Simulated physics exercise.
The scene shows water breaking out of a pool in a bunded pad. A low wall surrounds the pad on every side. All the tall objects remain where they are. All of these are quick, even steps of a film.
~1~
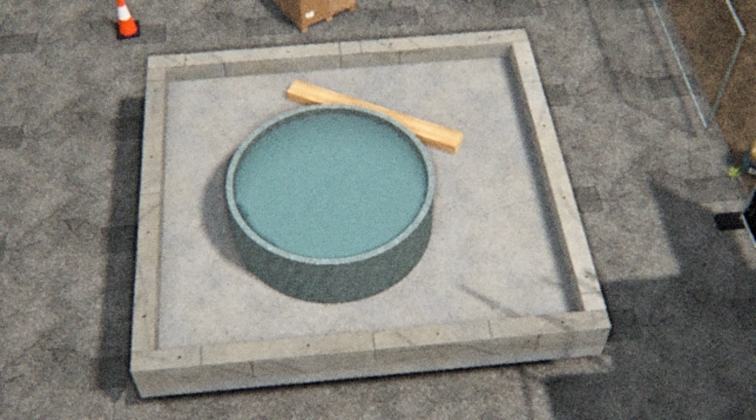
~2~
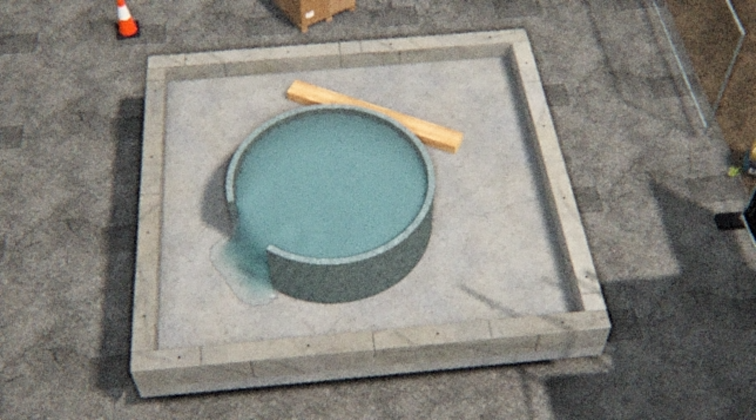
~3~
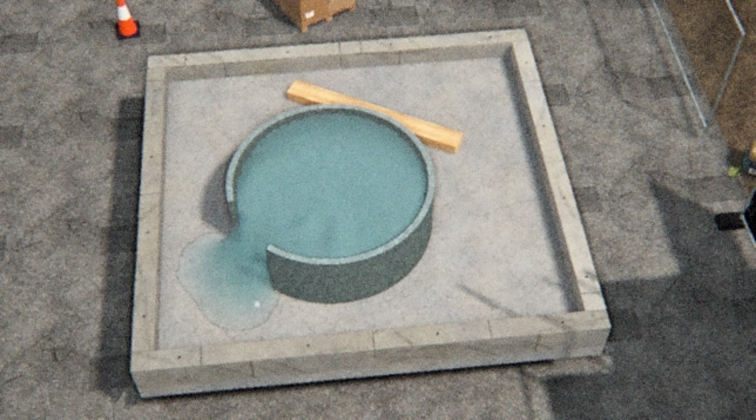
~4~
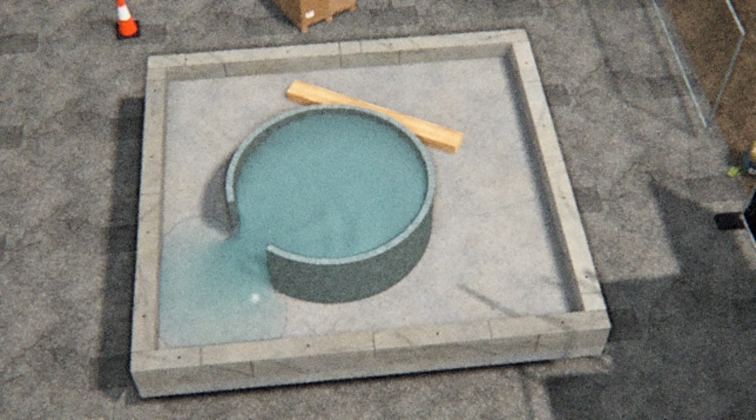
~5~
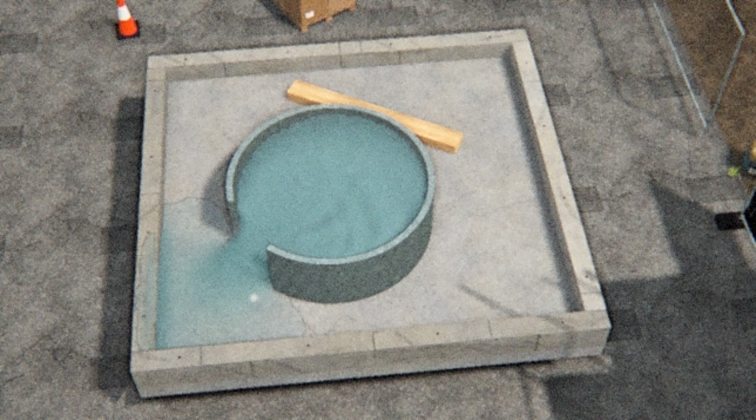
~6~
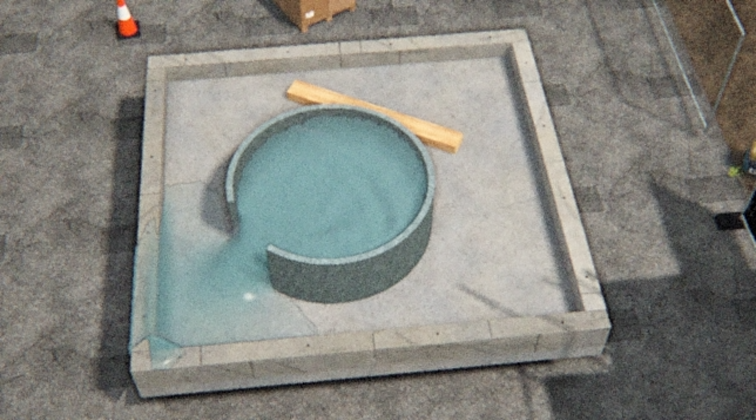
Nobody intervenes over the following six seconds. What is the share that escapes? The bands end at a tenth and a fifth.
Outflow sits between a tenth and a fifth.
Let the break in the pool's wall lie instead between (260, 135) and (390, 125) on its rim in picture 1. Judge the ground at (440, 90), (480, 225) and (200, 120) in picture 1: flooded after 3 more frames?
First point swamped, second point bare, third point swamped.
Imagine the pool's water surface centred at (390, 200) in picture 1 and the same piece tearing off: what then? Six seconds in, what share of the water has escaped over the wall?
Close to 12 parts in a hundred.
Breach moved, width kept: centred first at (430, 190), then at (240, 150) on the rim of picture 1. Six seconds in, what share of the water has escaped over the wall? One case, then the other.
Roughly 6 per cent, then 10 per cent.
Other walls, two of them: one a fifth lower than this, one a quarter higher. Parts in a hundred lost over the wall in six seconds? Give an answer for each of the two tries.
I'd put the first at around 24 percent and the second at around 8 percent.
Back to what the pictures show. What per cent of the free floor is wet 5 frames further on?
I'd put it at roughly 20 per cent.
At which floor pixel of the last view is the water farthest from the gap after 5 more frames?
Roughly at (168, 121).
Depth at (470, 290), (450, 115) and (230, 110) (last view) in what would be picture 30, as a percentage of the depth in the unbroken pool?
Going place by place: 8 %, 0 % and 10 %.
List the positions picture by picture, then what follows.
The first frame shows still water in the pool at (331, 183).
In the second frame, water pours out at (251, 251) and has run to (220, 250).
In the third frame, water pours out at (252, 254) and has run to (231, 322).
In the fourth frame, the front is at (166, 333), out from the gap at (252, 254).
In the fifth frame, water pours out at (252, 254) and has run to a hidden place.
In the sixth frame, water pours out at (252, 254) and has run to a hidden place.
A moment on, water covers 15 % of the floor; the low wall has let 1 % over.
Next, water covers 20 % of the floor; the low wall has let 3 % over.
Then, water covers 45 % of the floor; the low wall has let 11 % over.
Later, water covers 65 % of the floor; the low wall has let 14 % over.
In the end, water covers 80 % of the floor; the low wall has let 15 % over.
